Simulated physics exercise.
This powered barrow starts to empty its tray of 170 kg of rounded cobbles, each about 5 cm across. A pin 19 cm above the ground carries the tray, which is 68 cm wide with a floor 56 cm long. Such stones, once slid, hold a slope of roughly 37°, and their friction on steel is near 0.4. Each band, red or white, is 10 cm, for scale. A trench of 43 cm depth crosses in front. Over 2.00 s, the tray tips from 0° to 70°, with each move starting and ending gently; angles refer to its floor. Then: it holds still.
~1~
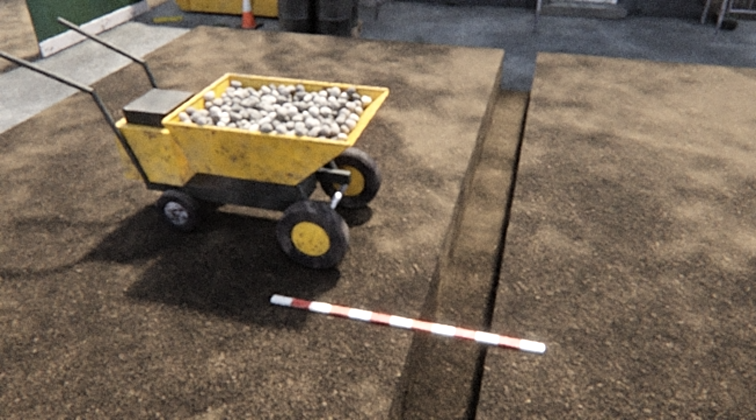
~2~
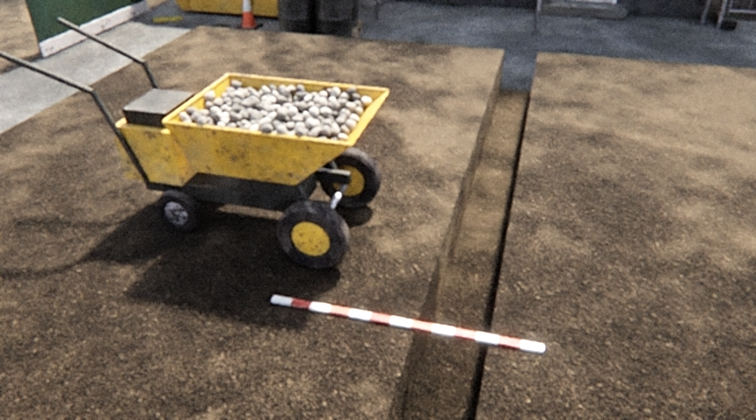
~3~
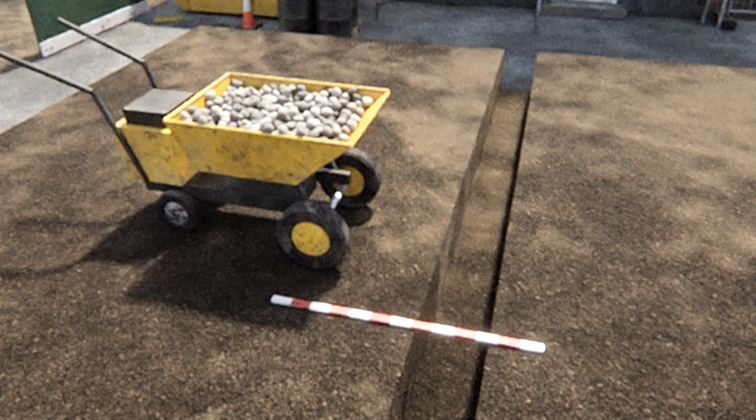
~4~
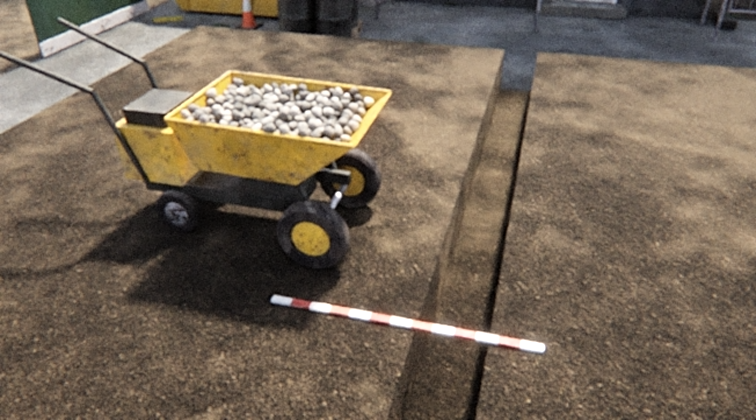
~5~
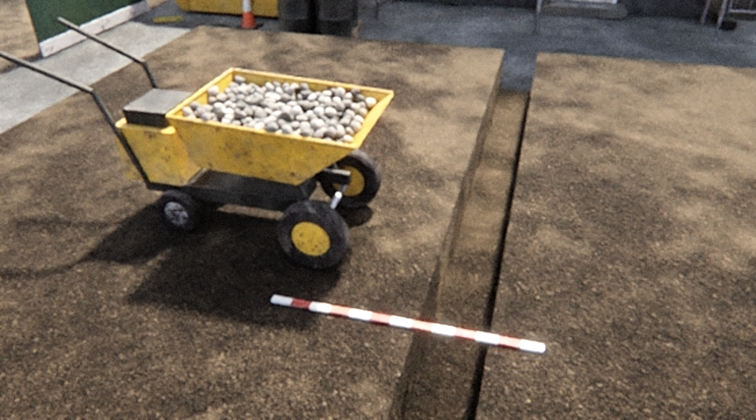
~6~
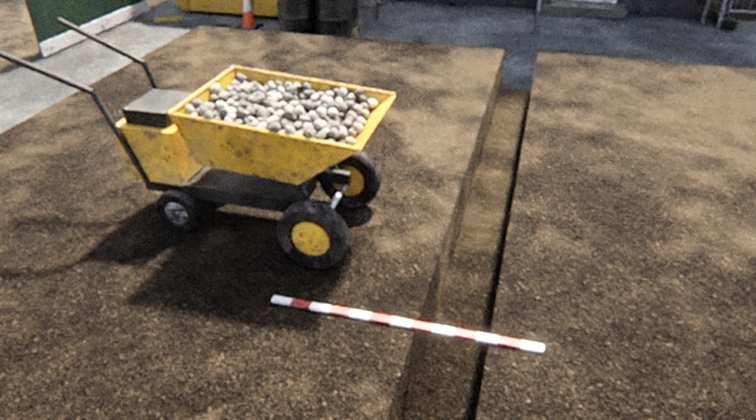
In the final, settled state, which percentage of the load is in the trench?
94 per cent is in the trench.
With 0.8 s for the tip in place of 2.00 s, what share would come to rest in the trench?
Roughly 80 per cent.
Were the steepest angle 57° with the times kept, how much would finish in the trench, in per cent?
Expect roughly 95 per cent.
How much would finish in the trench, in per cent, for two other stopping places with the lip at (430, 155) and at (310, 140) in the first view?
First place roughly 10%, second roughly 80%.
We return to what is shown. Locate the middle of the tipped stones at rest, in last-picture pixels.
The resting stones are centred at roughly (472, 299).
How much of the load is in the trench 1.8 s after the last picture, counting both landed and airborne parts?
Roughly 70% by that time.
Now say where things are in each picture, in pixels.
The first picture shows lip at (350, 145), floor tilted 0°, highest stones at (314, 101).
The second picture shows lip at (350, 145), floor tilted 0°, highest stones at (315, 101).
In the third picture, the tray is at 1°, its lip at (351, 146); the top of the load is at (308, 100).
In the fourth picture, the tray is at 2°, its lip at (353, 147); the top of the load is at (283, 98).
In the fifth picture, the tray is at 3°, its lip at (356, 148); the top of the load is at (249, 96).
In the sixth picture, the tray is at 4°, its lip at (359, 150); the top of the load is at (238, 93).
Then, 1.2 s after the last picture the floor is at 59°, 97 % in the tray, 3 % in the trench; the foremost stones are at (459, 234).
Then, 1.8 s after the last picture the floor is at 70°, 24 % in the tray, 70 % in the trench, 5 % past the trench; the foremost stones are at (565, 281).
Then, 2.2 s after the last picture the floor is at 70°, 4 % in the tray, 90 % in the trench, 6 % past the trench; the foremost stones are at (609, 303).
Then, 4.1 s after the last picture the floor is at 70°, 0 % in the tray, 94 % in the trench, 6 % past the trench; the foremost stones are at (618, 307).
